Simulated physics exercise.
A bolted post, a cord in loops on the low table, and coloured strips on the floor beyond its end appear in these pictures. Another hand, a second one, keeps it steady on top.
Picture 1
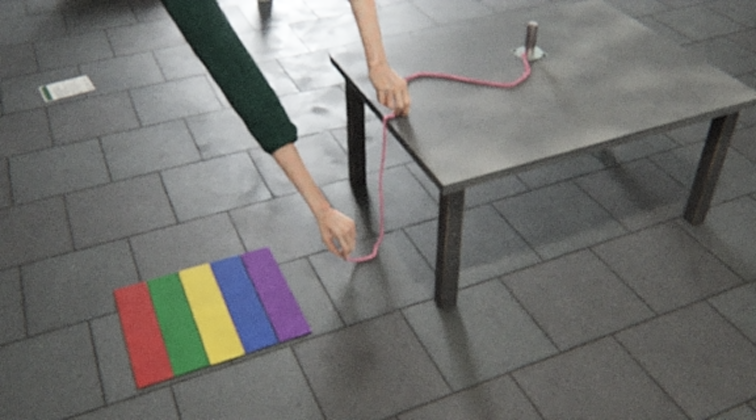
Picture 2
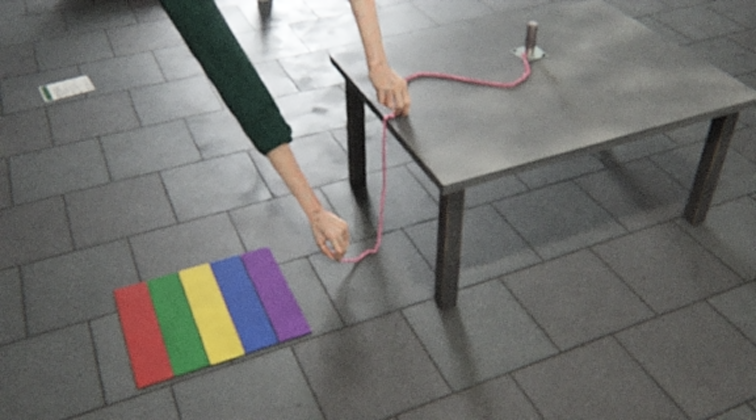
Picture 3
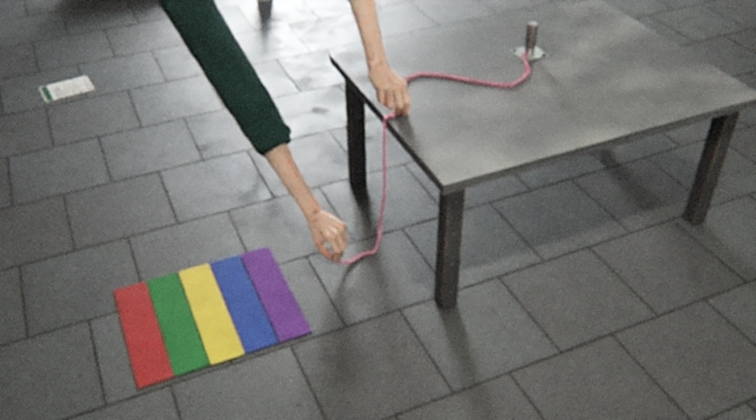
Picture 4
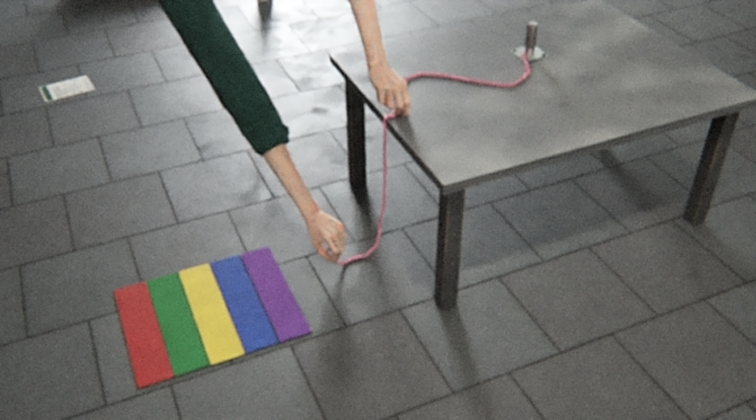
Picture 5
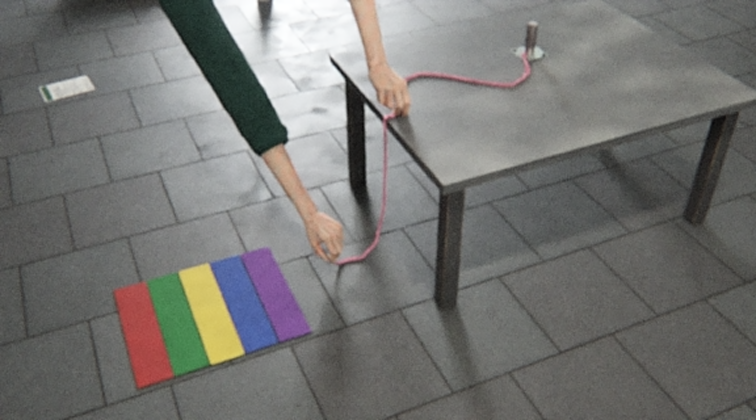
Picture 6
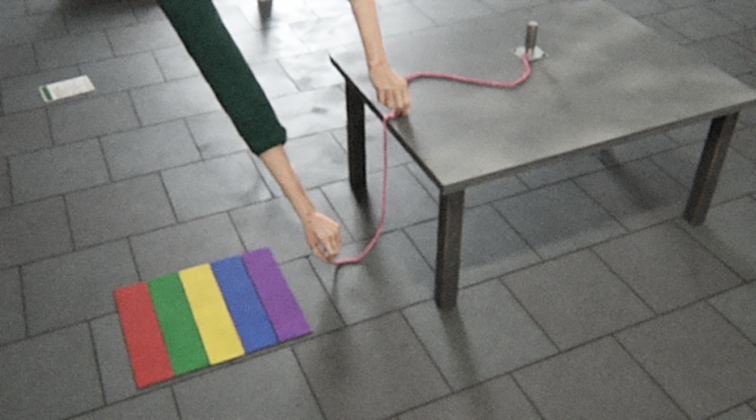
On a grey tiled floor beside a dark low table, seen from above at an angle, red, green, yellow, blue and purple strips lie side by side at lower left. A pink cord winds from a small upright metal post across the tabletop and over its edge, where one hand steadies it. A green-sleeved arm holds the hanging end and shifts it slightly left, while the view stays still.
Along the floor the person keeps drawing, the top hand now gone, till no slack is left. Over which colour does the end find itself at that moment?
I would say over red.
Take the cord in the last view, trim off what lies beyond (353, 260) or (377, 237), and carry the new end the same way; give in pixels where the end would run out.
The pixels are (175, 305) and (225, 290), in that order.
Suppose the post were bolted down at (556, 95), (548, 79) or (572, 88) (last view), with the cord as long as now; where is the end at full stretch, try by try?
The spots are near (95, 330), (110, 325) and (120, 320).
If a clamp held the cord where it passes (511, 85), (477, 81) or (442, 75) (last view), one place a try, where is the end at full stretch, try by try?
Taking the tries in turn: (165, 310), (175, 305) and (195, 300).
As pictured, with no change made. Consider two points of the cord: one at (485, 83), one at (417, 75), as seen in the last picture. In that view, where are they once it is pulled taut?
About (443, 81), and the other about (383, 101).
Soon after, end near (192, 301); over yellow.
Then, end near (153, 312); over red.
At full stretch, end near (130, 319); over red. It gets as far as the red strip.
